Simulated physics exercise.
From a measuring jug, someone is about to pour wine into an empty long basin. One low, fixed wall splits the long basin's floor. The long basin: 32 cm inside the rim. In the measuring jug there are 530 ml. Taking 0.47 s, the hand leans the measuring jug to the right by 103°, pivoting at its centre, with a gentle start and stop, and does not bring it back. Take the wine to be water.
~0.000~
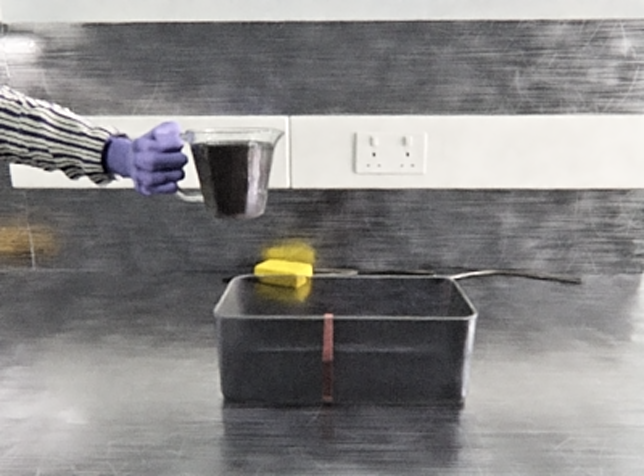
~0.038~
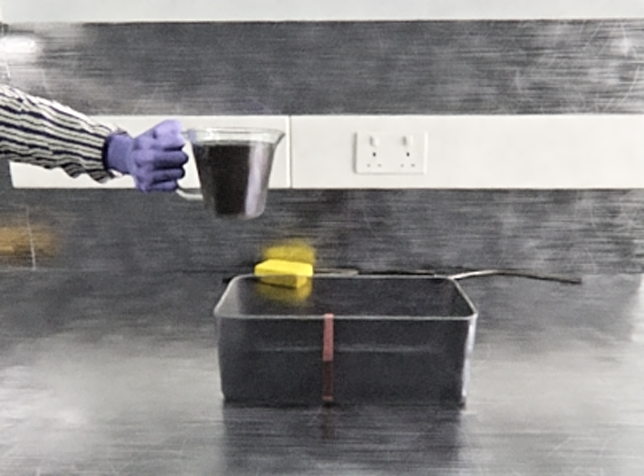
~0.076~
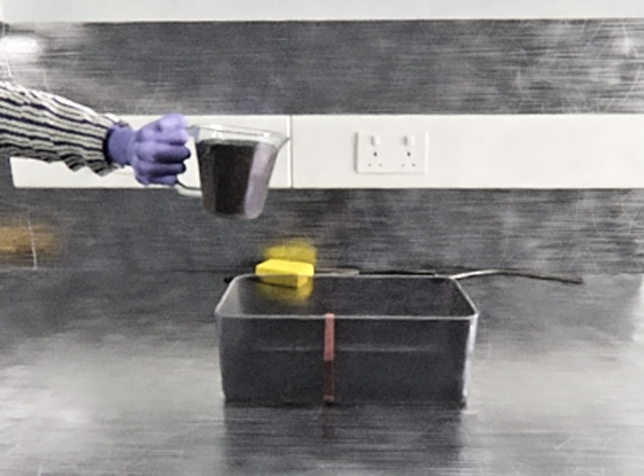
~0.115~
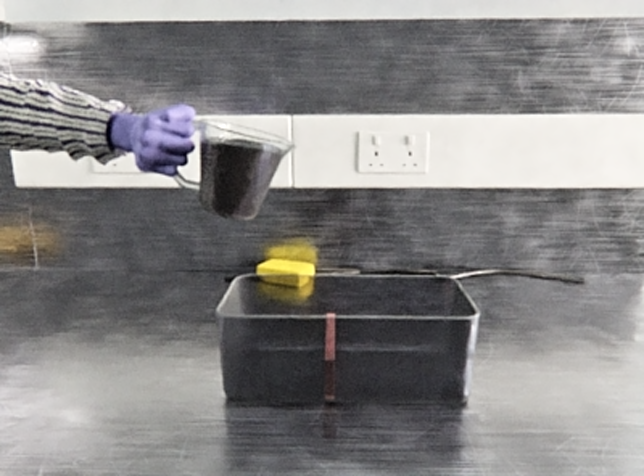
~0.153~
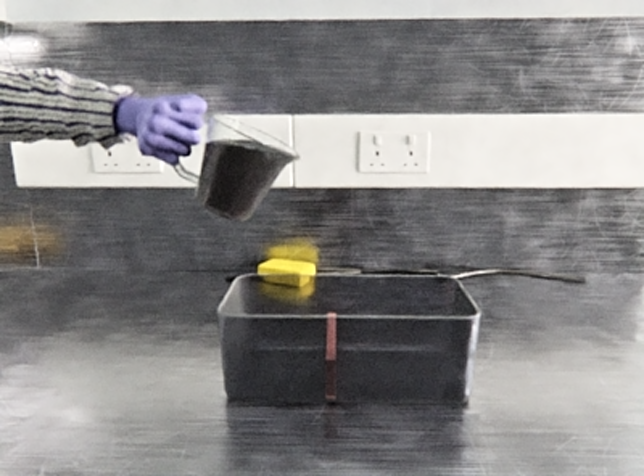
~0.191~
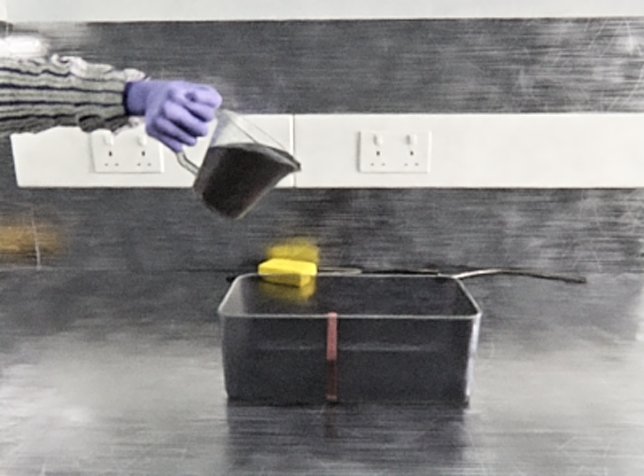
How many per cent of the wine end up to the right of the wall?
About 64 per cent.
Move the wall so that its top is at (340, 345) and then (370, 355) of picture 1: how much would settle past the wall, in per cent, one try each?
Some 40 in a hundred, then some 15 in a hundred.
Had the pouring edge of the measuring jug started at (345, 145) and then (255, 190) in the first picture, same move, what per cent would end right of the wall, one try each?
I'd expect close to 90 per cent and then close to 5 per cent.
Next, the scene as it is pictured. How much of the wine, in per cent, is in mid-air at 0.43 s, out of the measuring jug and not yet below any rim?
40 %.
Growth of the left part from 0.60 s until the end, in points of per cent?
Close to 8% of the whole.
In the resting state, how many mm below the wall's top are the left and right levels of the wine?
Roughly 46 mm on the left side and roughly 42 mm on the right.
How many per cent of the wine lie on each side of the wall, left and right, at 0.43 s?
0 per cent left and 22 right, roughly.
By 0.43 s the tilt is 101° and 37 per cent is still to pour, 0 is left of the wall and 21 right of it.
By 0.60 s the tilt is 103° and 6 per cent is still to pour, 26 is left of the wall and 53 right of it.
By 0.77 s the tilt is 103° and 0 per cent is still to pour, 32 is left of the wall and 64 right of it.
By 0.97 s the tilt is 103° and 0 per cent is still to pour, 33 is left of the wall and 64 right of it.
At rest 33 per cent lies left of the wall, 64 right of it and 3 outside.
